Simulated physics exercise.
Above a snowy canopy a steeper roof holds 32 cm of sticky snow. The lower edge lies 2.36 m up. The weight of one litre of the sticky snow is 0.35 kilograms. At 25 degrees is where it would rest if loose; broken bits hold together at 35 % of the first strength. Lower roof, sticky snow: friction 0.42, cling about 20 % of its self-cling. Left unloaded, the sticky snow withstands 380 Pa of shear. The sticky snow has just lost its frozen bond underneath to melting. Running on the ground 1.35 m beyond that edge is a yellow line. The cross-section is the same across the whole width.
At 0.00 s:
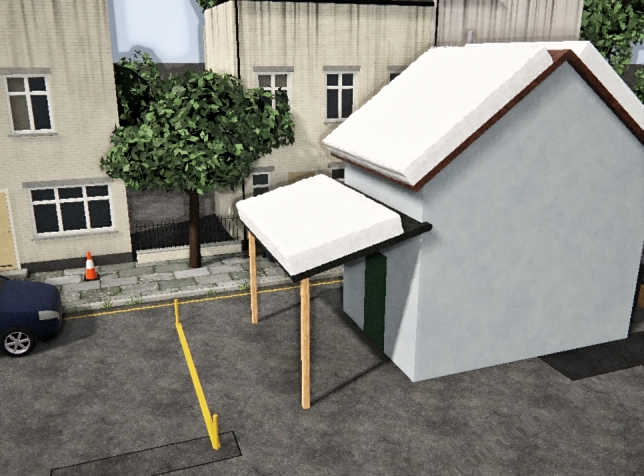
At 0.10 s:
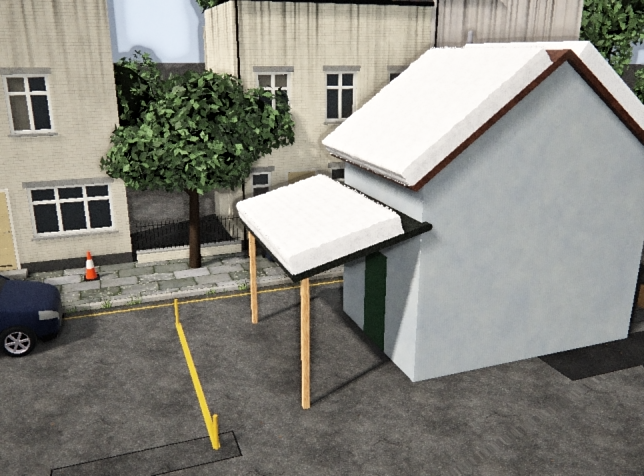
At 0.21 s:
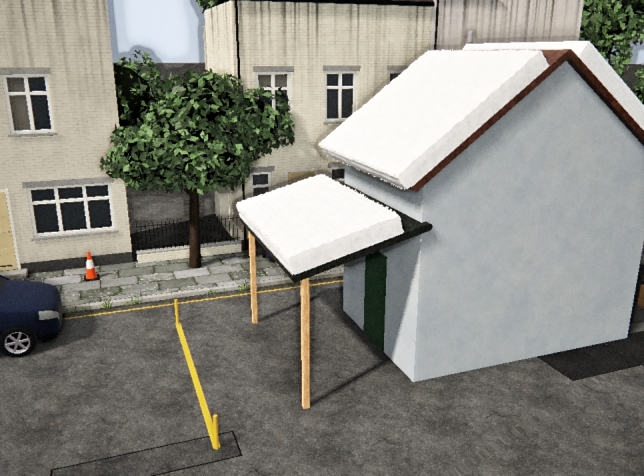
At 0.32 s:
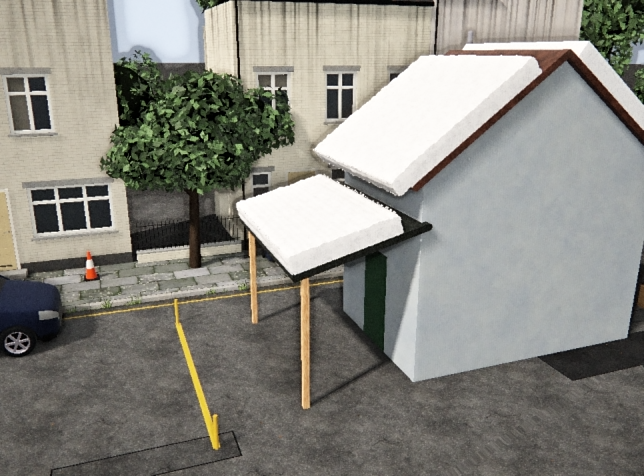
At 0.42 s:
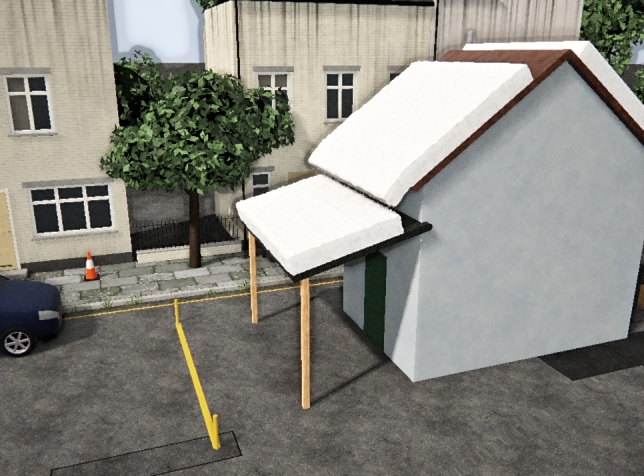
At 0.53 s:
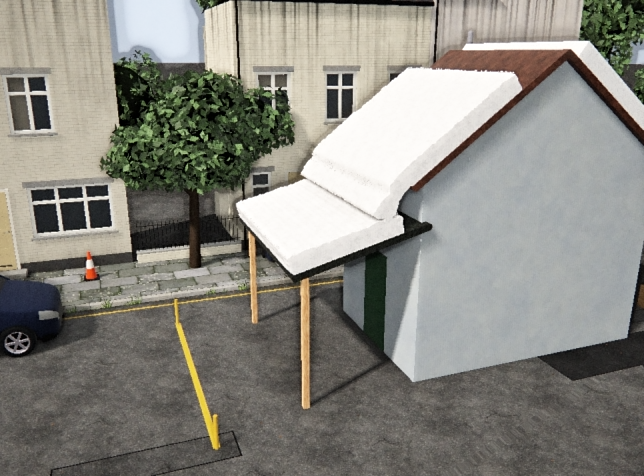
A thick white slab of snow slides down the left slope of a small grey building's steep roof, slowly at first, then farther, baring reddish-brown roofing near the ridge and pushing onto the snowy canopy below. The canopy stands on wooden posts beside a green door, seen from a raised, still viewpoint. Across the grey tarmac are a yellow barrier, dark blue car, orange-and-white cone, leafy tree and pale houses.
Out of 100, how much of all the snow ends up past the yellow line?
About 45 %.
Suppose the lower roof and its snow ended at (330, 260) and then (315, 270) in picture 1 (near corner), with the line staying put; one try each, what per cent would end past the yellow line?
45 %, 45 %.
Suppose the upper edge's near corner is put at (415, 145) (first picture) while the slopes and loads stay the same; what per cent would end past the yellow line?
In that case it would be around 55 percent.
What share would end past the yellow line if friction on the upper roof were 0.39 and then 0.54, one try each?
First try 25 per cent, second try 14 per cent.
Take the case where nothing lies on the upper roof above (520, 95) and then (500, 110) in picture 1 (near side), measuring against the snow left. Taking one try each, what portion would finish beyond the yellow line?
About 30 per cent the first time and about 18 per cent the second.
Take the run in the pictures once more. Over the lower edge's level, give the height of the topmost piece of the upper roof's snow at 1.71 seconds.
Roughly 0.8 m.
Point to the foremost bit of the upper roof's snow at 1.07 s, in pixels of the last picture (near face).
Near (294, 244), I'd say.
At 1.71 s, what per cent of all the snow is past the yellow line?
6 %.
After 1.07 s, none is below the lower edge and 0 % is past the line.
After 1.71 s, 35 % is below the lower edge and 6 % is past the line.
After 2.36 s, 68 % is below the lower edge and 42 % is past the line.
After 3.00 s, 69 % is below the lower edge and 45 % is past the line.
After 3.50 s, 69 % is below the lower edge and 45 % is past the line.
